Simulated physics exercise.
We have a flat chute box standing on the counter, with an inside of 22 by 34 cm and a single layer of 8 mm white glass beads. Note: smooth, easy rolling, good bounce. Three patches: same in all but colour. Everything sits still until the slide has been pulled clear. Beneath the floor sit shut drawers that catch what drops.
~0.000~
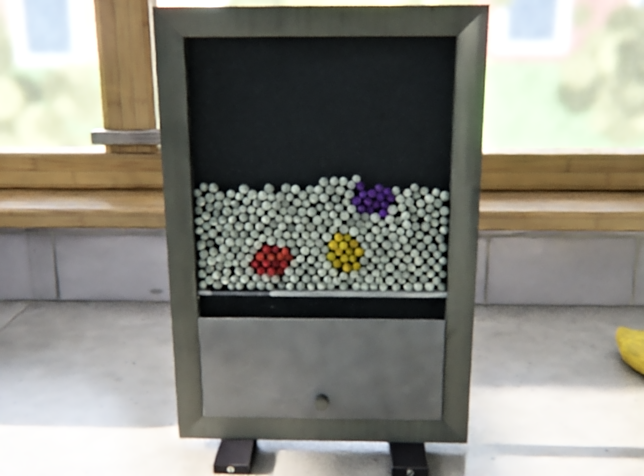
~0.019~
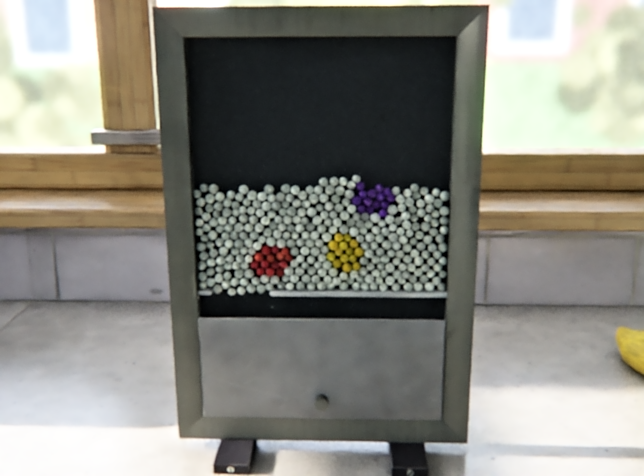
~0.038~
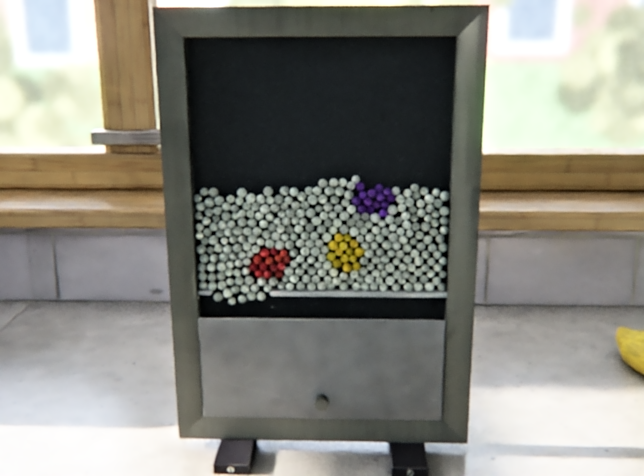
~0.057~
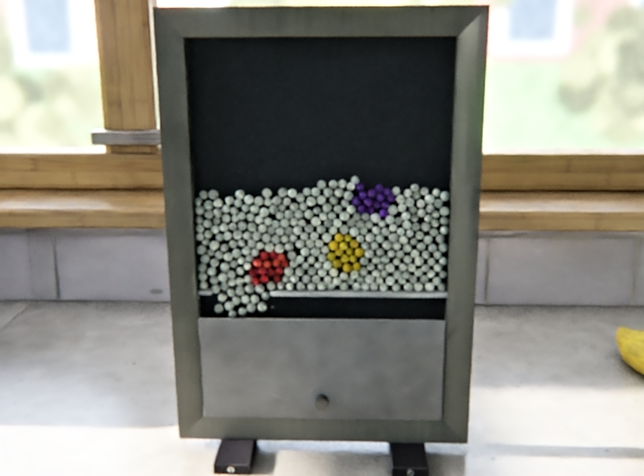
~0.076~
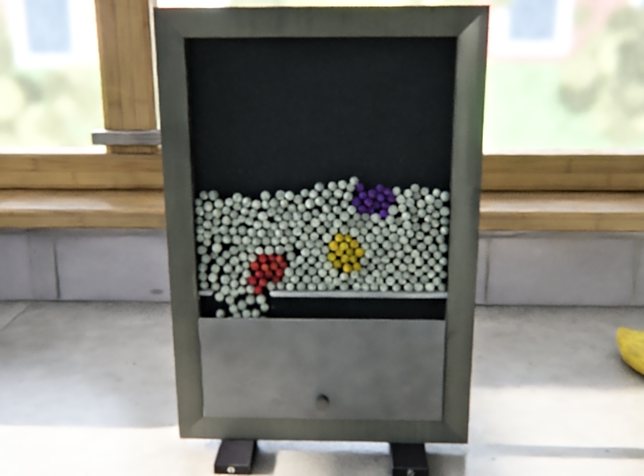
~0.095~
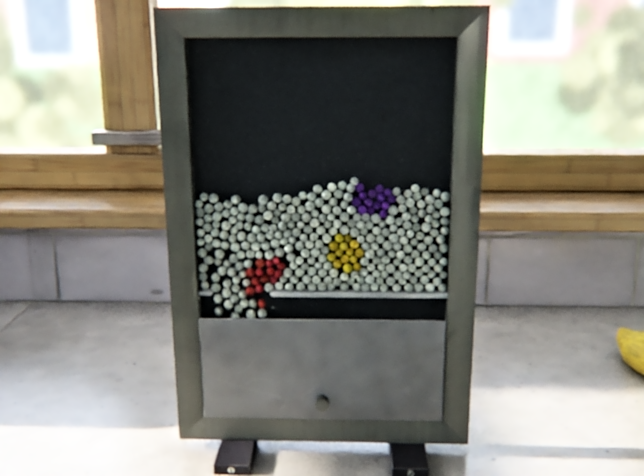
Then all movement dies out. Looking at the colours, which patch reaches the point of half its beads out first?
First to half: Red.
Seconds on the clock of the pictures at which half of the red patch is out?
Close to 0.2 seconds.
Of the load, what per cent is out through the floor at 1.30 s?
Some 70 per cent.
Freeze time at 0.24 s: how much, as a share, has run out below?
About 25 %.
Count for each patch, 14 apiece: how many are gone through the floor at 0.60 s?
The yellow patch has 0 out, the red patch 14, the purple patch 0.
After 0.24 s, 25 % are out; out of 14, yellow 0, red 12, purple 0.
After 0.60 s, 55 % are out; out of 14, yellow 0, red 14, purple 0.
After 1.30 s, 70 % are out; out of 14, yellow 9, red 14, purple 14.
Settled by 3.8 s, 80 % are out; out of 14, yellow 14, red 14, purple 14; half out at yellow 1.01 s, red 0.19 s, purple 0.91 s.
